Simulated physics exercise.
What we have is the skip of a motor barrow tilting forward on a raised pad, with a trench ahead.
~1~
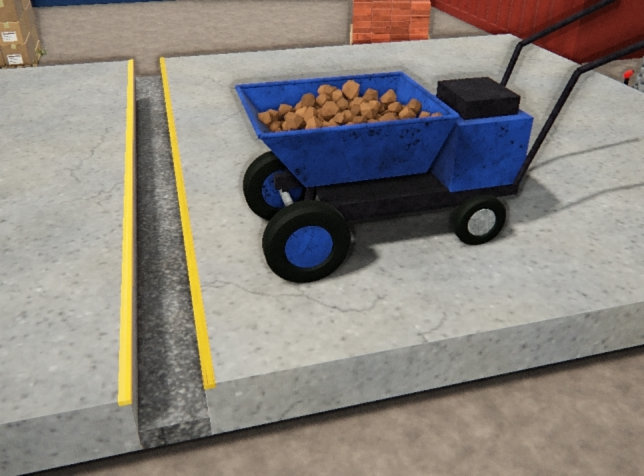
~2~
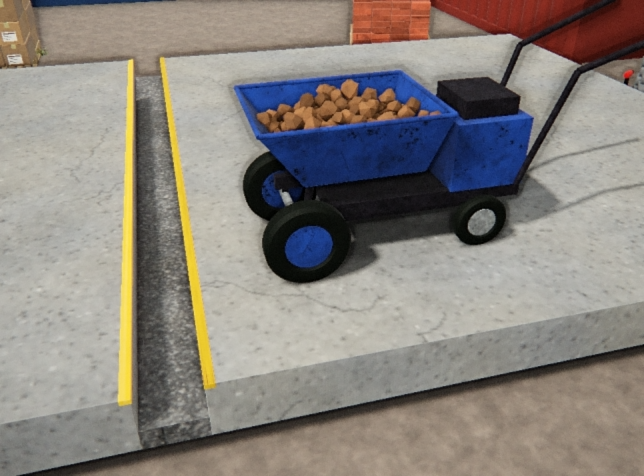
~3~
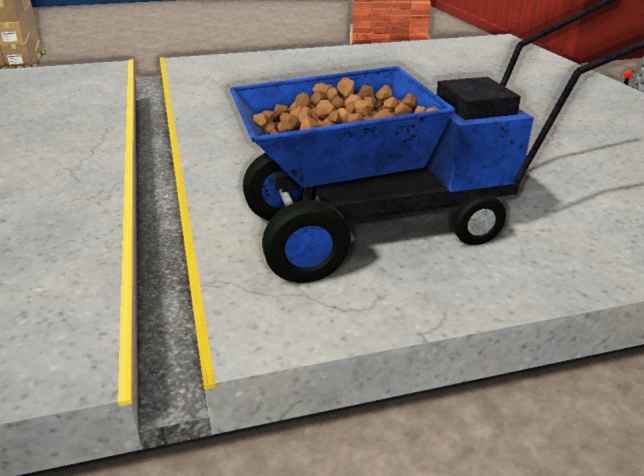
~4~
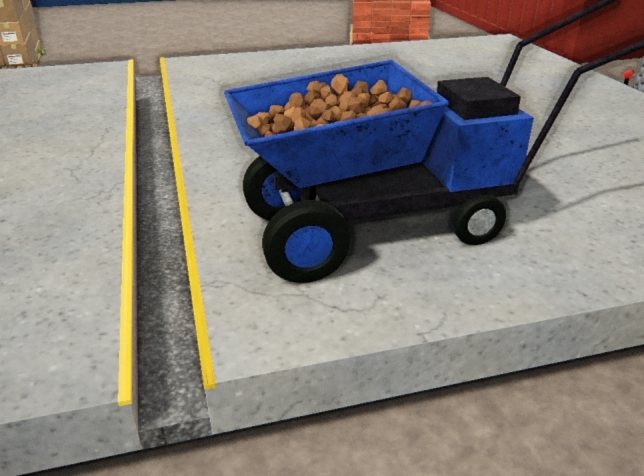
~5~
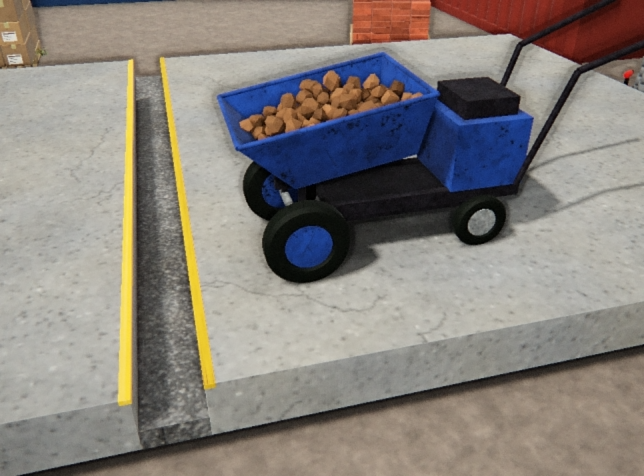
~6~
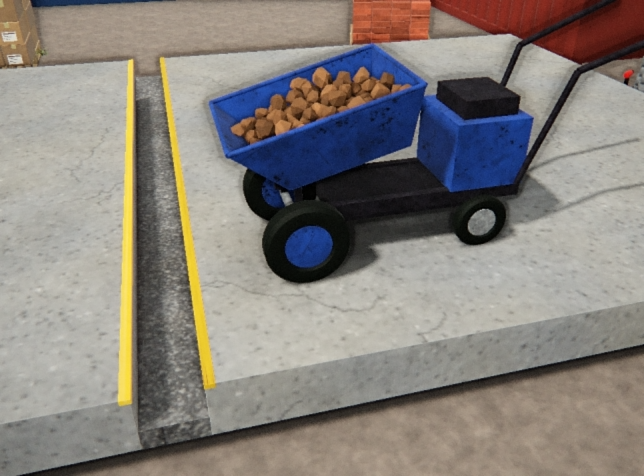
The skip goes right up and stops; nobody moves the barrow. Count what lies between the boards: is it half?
In the trench: More than half.
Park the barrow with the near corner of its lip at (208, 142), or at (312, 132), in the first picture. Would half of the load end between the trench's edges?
The first try: Below a half. The second: More than half.
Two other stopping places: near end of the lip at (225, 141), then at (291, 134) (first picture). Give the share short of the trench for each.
In turn 0 and 10 in a hundred.
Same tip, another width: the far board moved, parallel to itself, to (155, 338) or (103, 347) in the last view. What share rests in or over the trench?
Roughly 40 per cent, and 90 per cent.
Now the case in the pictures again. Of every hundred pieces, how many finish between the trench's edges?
About 75 per cent.
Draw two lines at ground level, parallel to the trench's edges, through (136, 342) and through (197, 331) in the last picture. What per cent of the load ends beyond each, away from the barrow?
In turn 30 and 100 in a hundred.
Soon, skip tipped steeply; all in the skip.
A while on, skip tipped steeply; most in the skip; a small part in or heaped over the trench; a stray few beyond it; a stray few falling.
Towards the end, skip tipped right over; about a quarter in the skip; about half in or heaped over the trench; about a quarter beyond it.
Finally, skip tipped right over; most in or heaped over the trench; about a quarter beyond it.
